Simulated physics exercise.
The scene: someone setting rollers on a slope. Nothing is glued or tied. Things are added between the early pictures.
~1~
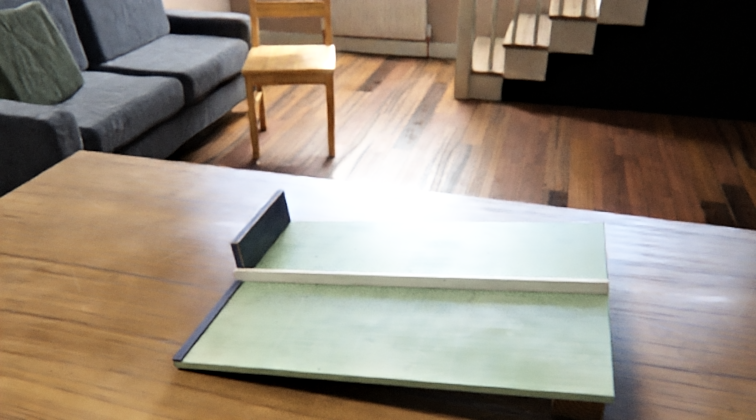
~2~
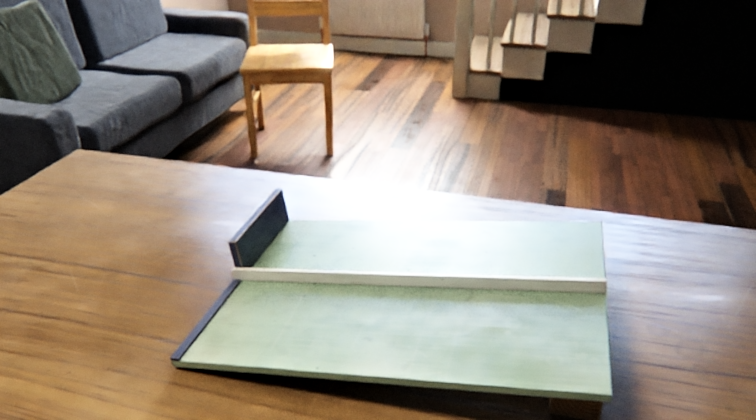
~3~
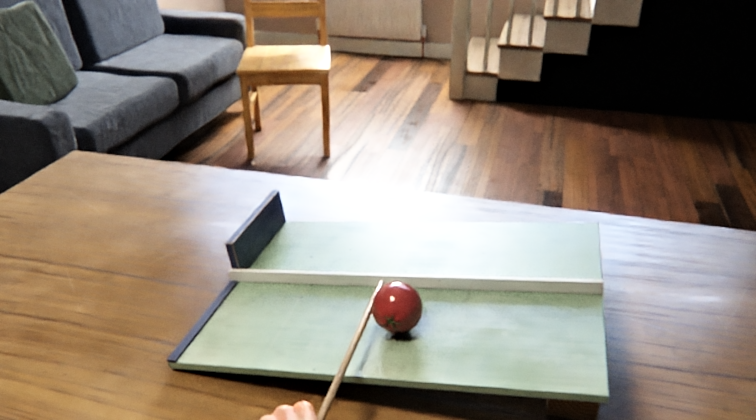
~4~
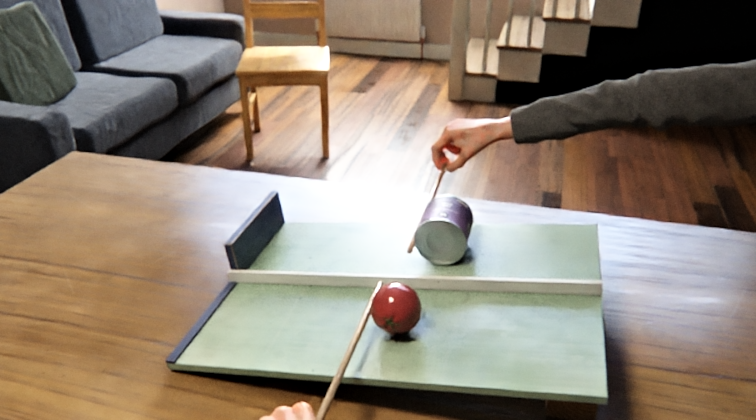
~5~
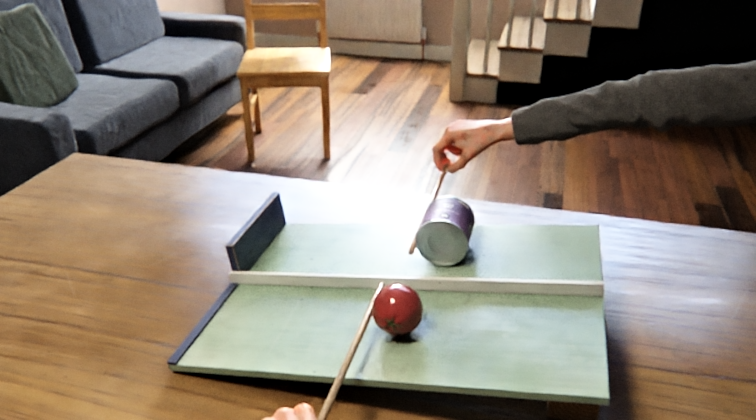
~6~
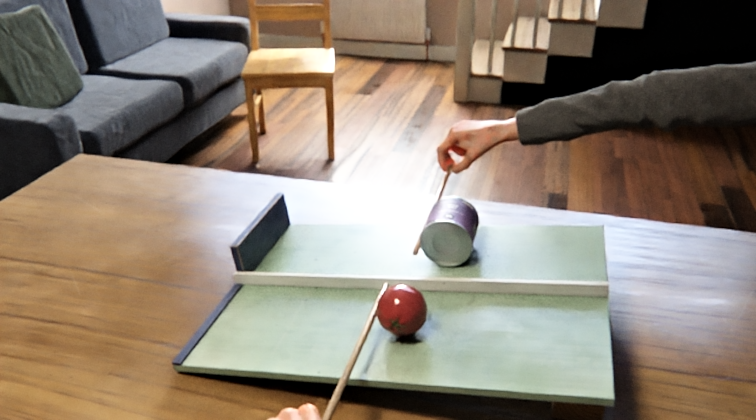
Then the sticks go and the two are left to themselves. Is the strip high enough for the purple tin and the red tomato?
The purple tin is held by the strip and the red tomato goes over the end.
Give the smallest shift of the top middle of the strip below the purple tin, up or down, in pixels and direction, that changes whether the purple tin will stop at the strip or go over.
About 24 pixels down.
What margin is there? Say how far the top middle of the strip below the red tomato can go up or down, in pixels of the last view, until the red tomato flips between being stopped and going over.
About 8 pixels up.
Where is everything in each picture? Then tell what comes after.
In the first picture, board (405, 271).
In the second picture, board (403, 270).
In the third picture, board (400, 271).
In the fourth picture, held back by the sticks; red tomato (396, 309); board (399, 272).
In the fifth picture, held back by the sticks; purple tin (446, 231); board (400, 273).
In the sixth picture, held back by the sticks; purple tin (450, 231); red tomato (402, 311); board (404, 274).
Then, 0.52 s on from there, purple tin rolling on the board near (388, 231); red tomato rolling on the board near (325, 308).
Then, 0.90 s on from there, purple tin rolling on the board near (288, 231); red tomato off the board near (183, 308).
Then, 1.32 s on from there, purple tin resting against the strip near (287, 230); red tomato off the board near (33, 282).
In the end, the purple tin stops on the board, near (287, 230); the red tomato rolls off the board.
